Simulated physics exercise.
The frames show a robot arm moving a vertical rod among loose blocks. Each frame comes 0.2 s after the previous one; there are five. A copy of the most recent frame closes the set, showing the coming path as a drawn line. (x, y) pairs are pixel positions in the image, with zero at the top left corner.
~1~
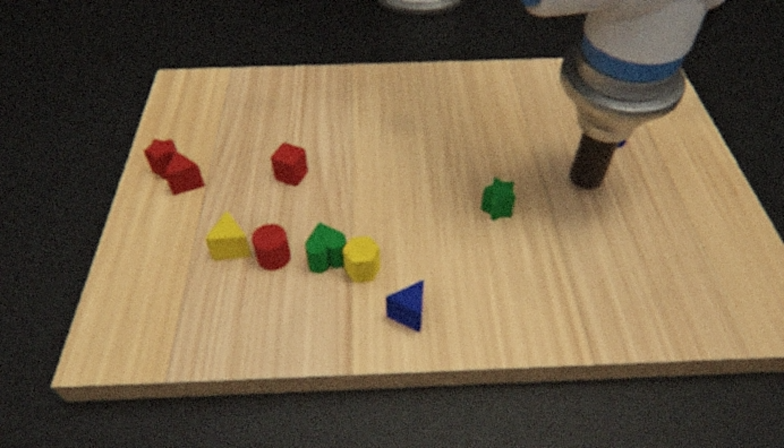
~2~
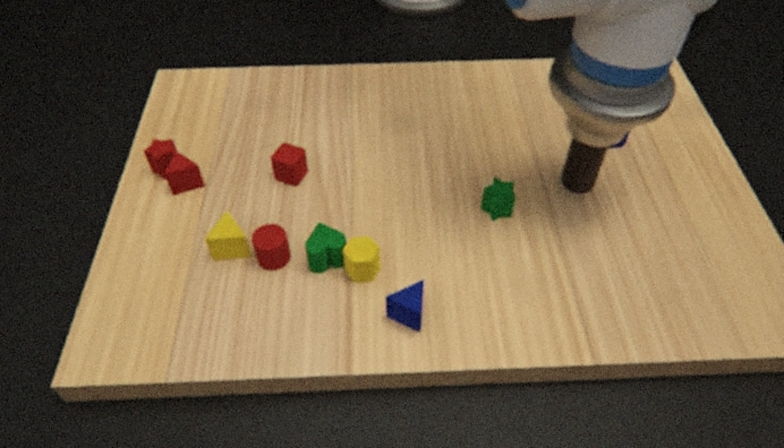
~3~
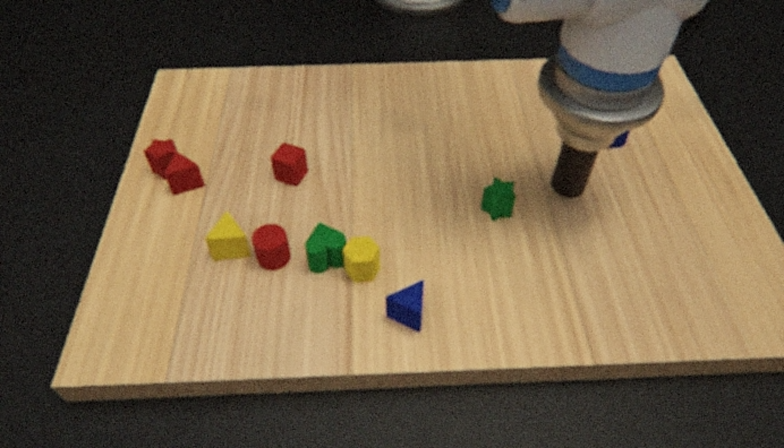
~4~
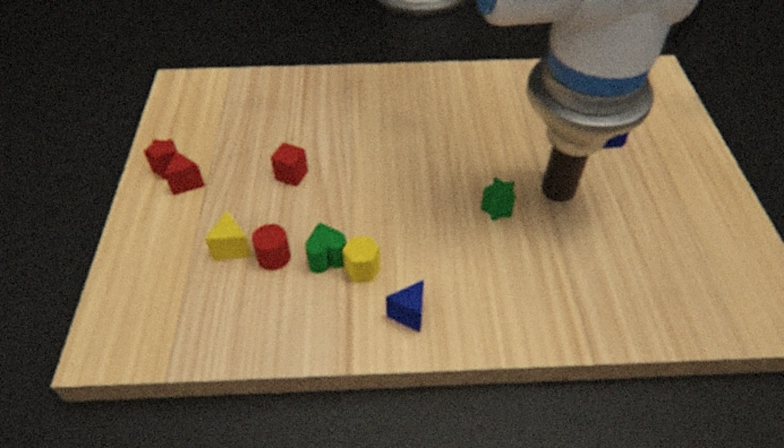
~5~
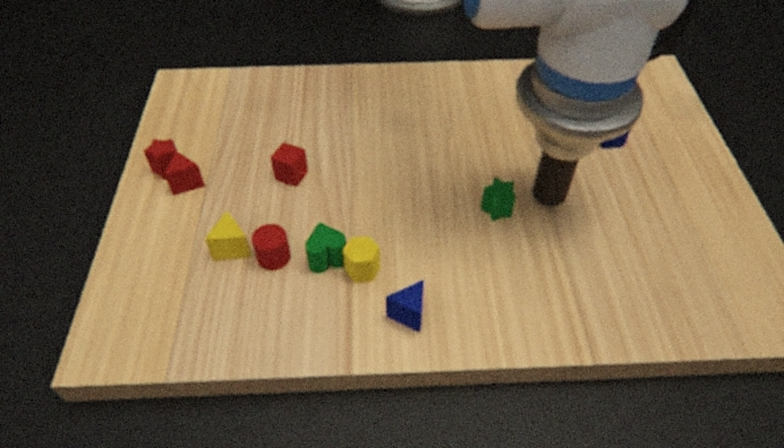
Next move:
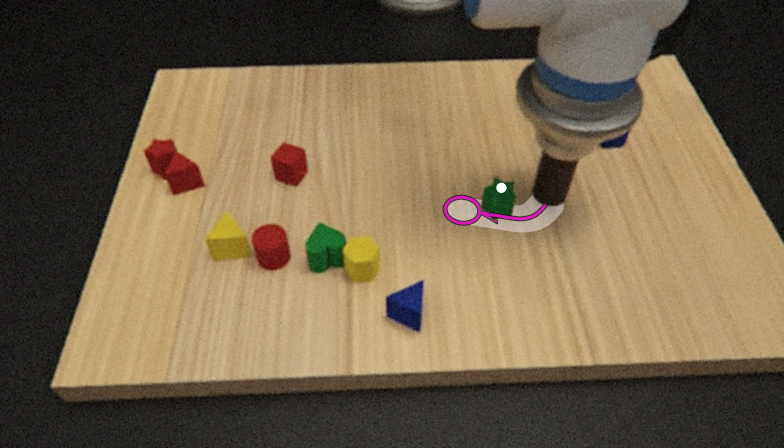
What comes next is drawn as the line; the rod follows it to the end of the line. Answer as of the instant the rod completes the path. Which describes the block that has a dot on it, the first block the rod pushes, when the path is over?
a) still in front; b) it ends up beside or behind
My answer is option a.
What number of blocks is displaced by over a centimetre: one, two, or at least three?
Expect one.
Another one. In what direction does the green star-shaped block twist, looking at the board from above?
Short answer: Clockwise.
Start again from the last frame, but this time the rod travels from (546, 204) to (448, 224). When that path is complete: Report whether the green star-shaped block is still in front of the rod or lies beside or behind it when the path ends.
Pushed ahead.
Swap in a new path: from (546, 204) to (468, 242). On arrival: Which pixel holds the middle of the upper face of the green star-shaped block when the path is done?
Near (476, 190).
The line goes from (546, 204) via (525, 218) and (494, 215), ending at (462, 210); the dot is on the green star-shaped block.
On the path given first. Halfway along, rod at (512, 207); green star-shaped block at (486, 185), turned 25° clockwise.
At the end, rod at (464, 200); green star-shaped block at (441, 175), turned 35° clockwise.
